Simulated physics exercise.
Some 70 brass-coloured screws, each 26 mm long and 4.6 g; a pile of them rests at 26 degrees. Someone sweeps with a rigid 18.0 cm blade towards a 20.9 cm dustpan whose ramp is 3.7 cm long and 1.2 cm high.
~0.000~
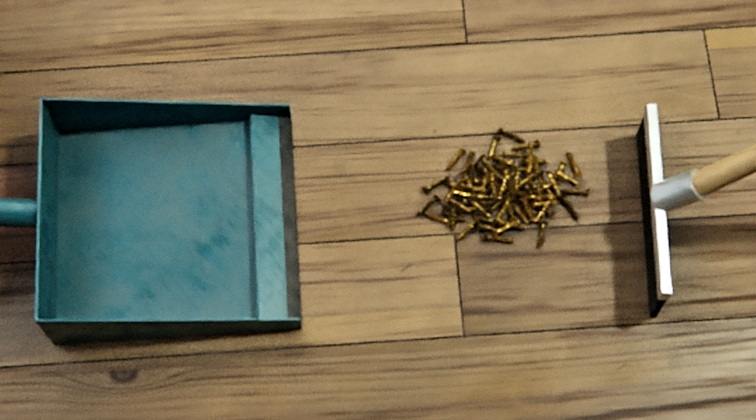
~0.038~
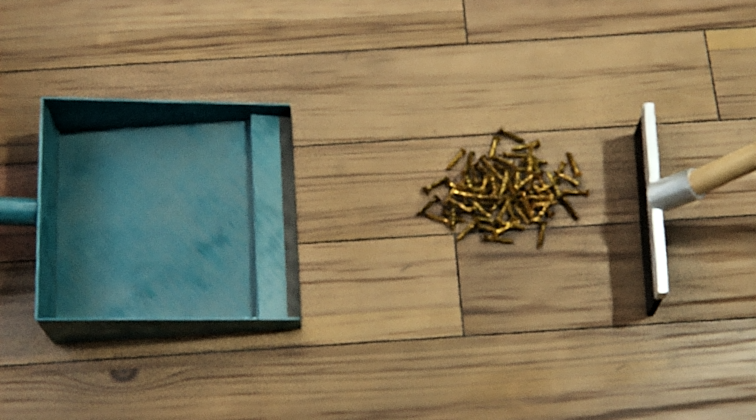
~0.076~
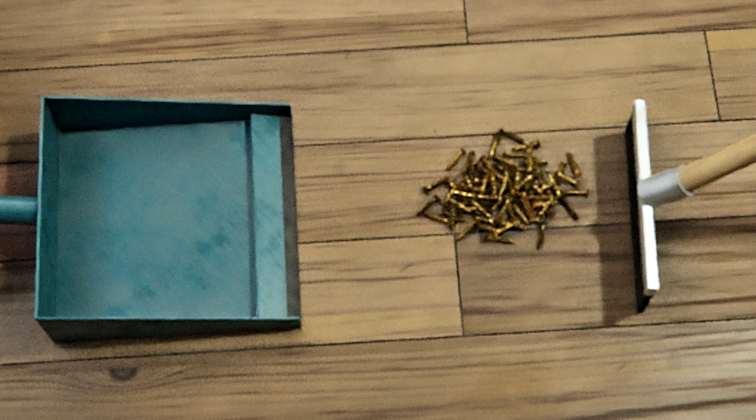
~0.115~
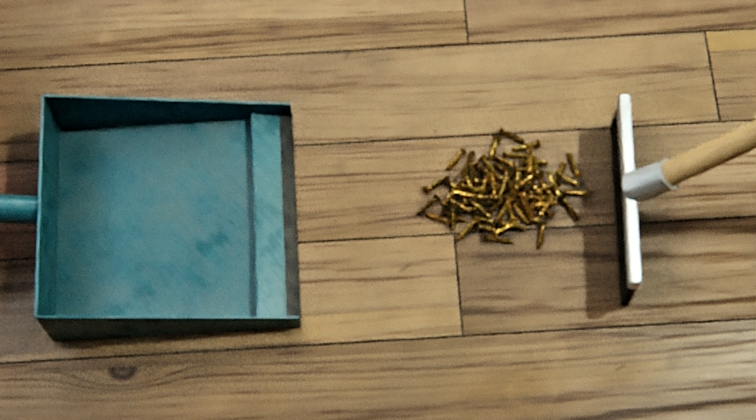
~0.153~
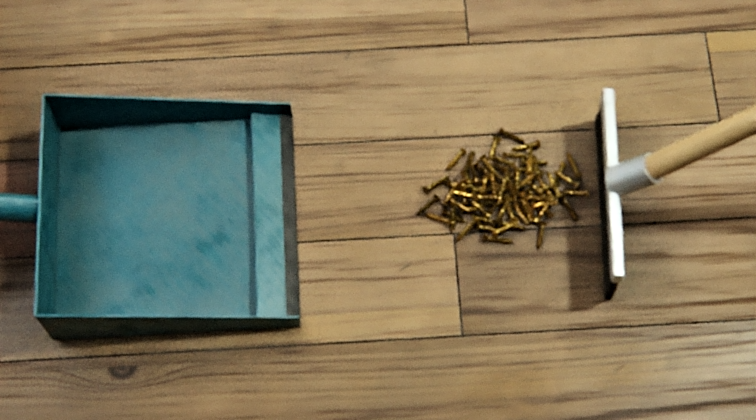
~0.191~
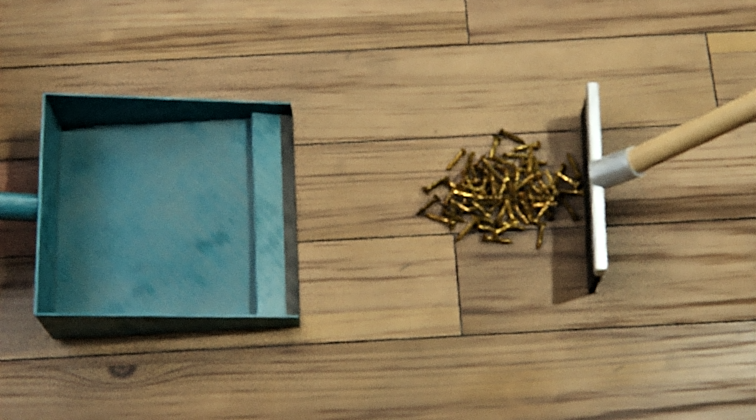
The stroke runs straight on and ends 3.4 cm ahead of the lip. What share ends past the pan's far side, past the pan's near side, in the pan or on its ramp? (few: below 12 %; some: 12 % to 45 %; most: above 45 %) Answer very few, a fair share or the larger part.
Far side a fair share, near side very few, pan very few.
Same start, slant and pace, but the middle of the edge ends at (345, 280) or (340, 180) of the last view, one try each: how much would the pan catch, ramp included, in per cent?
About 5 and 10 per cent.
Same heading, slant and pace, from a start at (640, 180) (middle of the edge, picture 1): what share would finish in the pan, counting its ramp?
Some 0 per cent.
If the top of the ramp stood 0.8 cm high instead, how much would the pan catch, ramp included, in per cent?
Then about 5 per cent.
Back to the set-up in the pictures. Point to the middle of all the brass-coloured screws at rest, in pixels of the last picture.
Near (312, 139).
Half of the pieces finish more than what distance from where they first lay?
Roughly 18 cm.
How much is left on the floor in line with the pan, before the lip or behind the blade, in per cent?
About 65 per cent.
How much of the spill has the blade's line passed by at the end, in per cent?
About 20 per cent.
After 0.50 s, middle of the blade 16 cm from the lip; 0 % over the lip, far side 0 %, near side 0 %.
After 0.71 s, middle of the blade 8 cm from the lip; 0 % over the lip, far side 20 %, near side 0 %.
Then, at 1.03 s, middle of the blade 4 cm from the lip; 0 % over the lip, far side 35 %, near side 0 %.
By 1.3 s all is still; far side 35 %, near side 0 %, pan 0 %, in front of the lip or behind the blade 65 %.
